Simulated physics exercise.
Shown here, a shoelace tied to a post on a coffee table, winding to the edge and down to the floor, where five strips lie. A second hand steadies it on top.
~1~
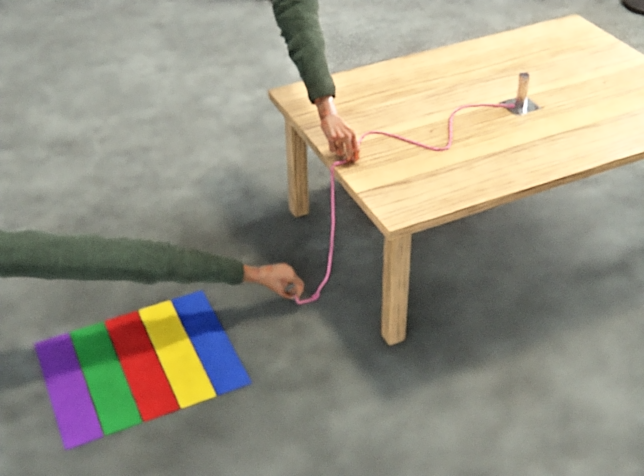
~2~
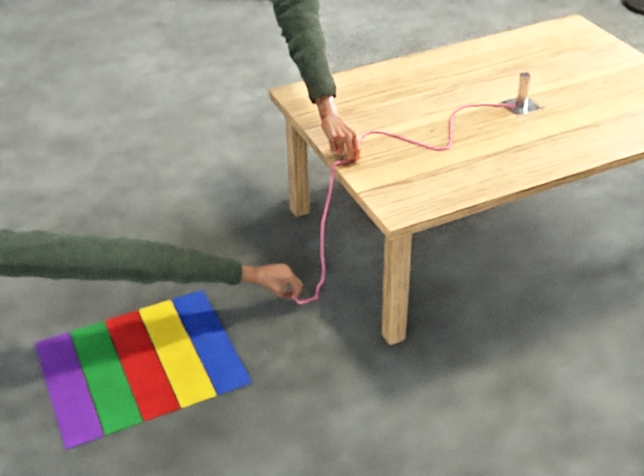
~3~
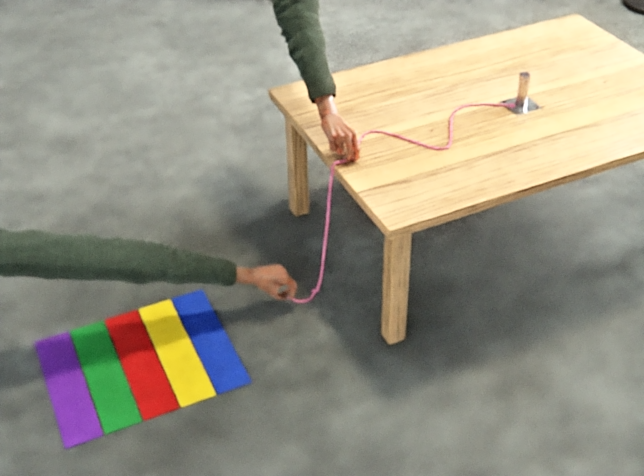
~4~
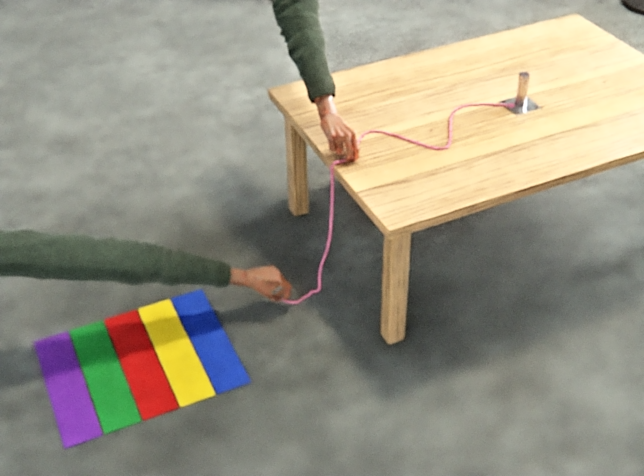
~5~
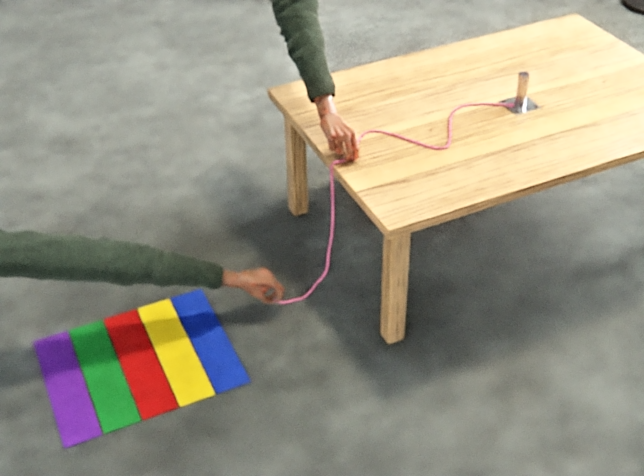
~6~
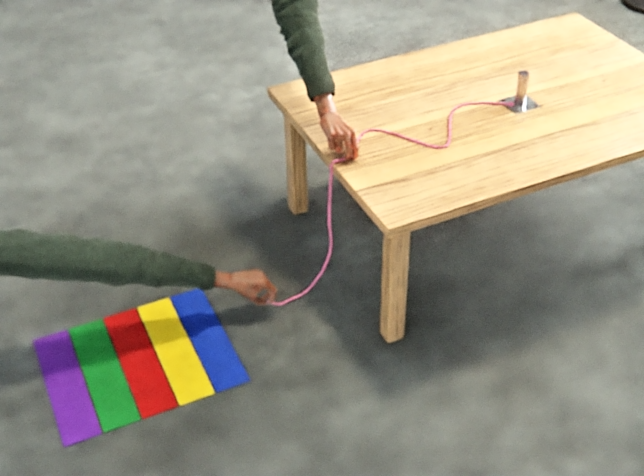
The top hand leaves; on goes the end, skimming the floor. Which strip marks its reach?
The green one.
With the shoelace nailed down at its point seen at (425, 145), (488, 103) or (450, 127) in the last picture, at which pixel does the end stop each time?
About (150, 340), (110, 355) and (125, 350).
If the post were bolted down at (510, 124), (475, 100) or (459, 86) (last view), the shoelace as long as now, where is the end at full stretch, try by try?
Try by try, around (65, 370), (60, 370) and (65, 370).
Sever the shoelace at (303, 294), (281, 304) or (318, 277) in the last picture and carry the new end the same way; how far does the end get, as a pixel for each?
Near (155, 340), (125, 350) and (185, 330).
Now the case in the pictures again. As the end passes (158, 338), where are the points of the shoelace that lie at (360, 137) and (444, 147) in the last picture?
At (327, 182), then (401, 143).
A little later, end near (157, 338); over yellow.
Next, end near (123, 349); over red.
When it is tight, end near (101, 356); over green. It halts on the green strip.
